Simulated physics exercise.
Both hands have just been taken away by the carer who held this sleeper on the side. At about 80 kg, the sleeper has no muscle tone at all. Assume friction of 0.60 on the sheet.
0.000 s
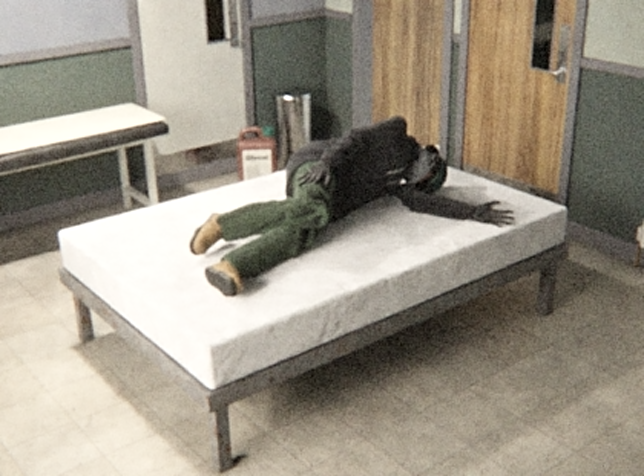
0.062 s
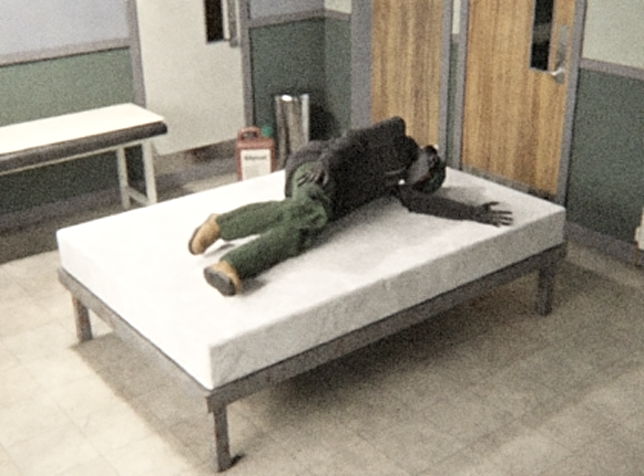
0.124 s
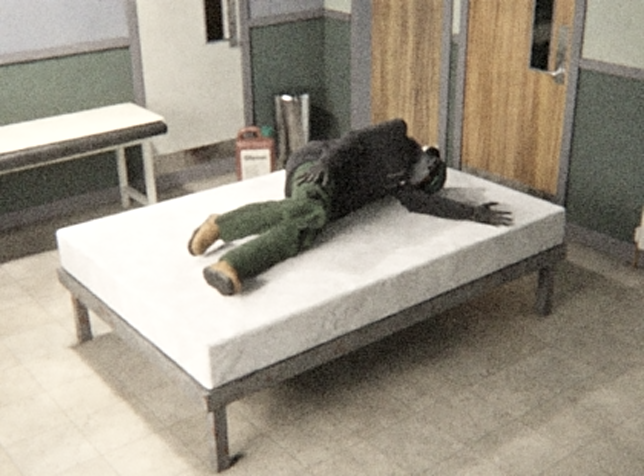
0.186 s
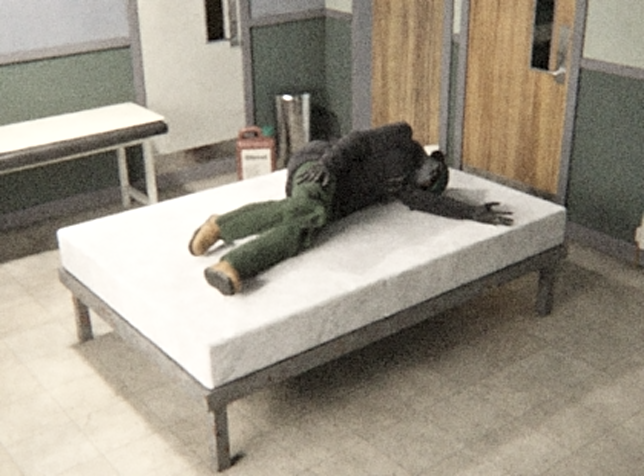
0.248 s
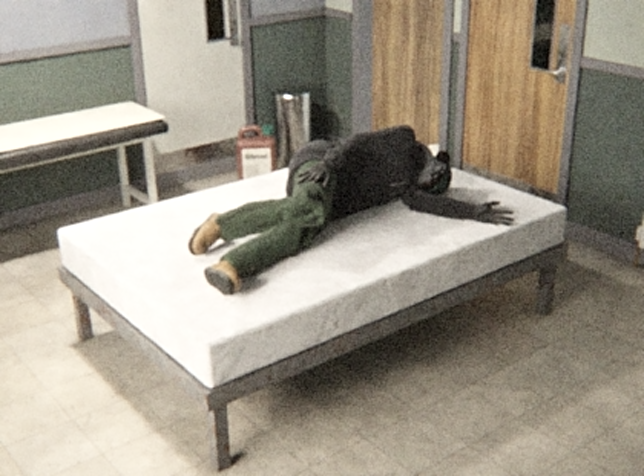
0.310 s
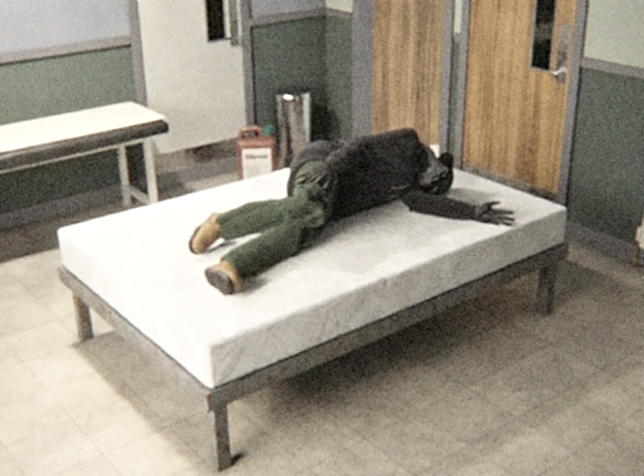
A person in a dark top and green trousers lay on their side on a white mattress, one arm stretched out to the right, and their upper body rolled very slightly, barely moving otherwise.
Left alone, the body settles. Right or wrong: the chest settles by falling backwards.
Wrong, it goes forwards.
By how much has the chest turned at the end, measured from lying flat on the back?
The chest ends up turned about 160° from lying flat on its back.
After 0.54 s the chest is turned 140° from lying flat on the back, near (400, 169) in the last picture's view.
After 0.94 s the chest is turned 160° from lying flat on the back, near (403, 172) in the last picture's view.
After 1.54 s the chest is turned 165° from lying flat on the back, near (404, 175) in the last picture's view.
Final state at 2.5 s, chest rolls forwards.
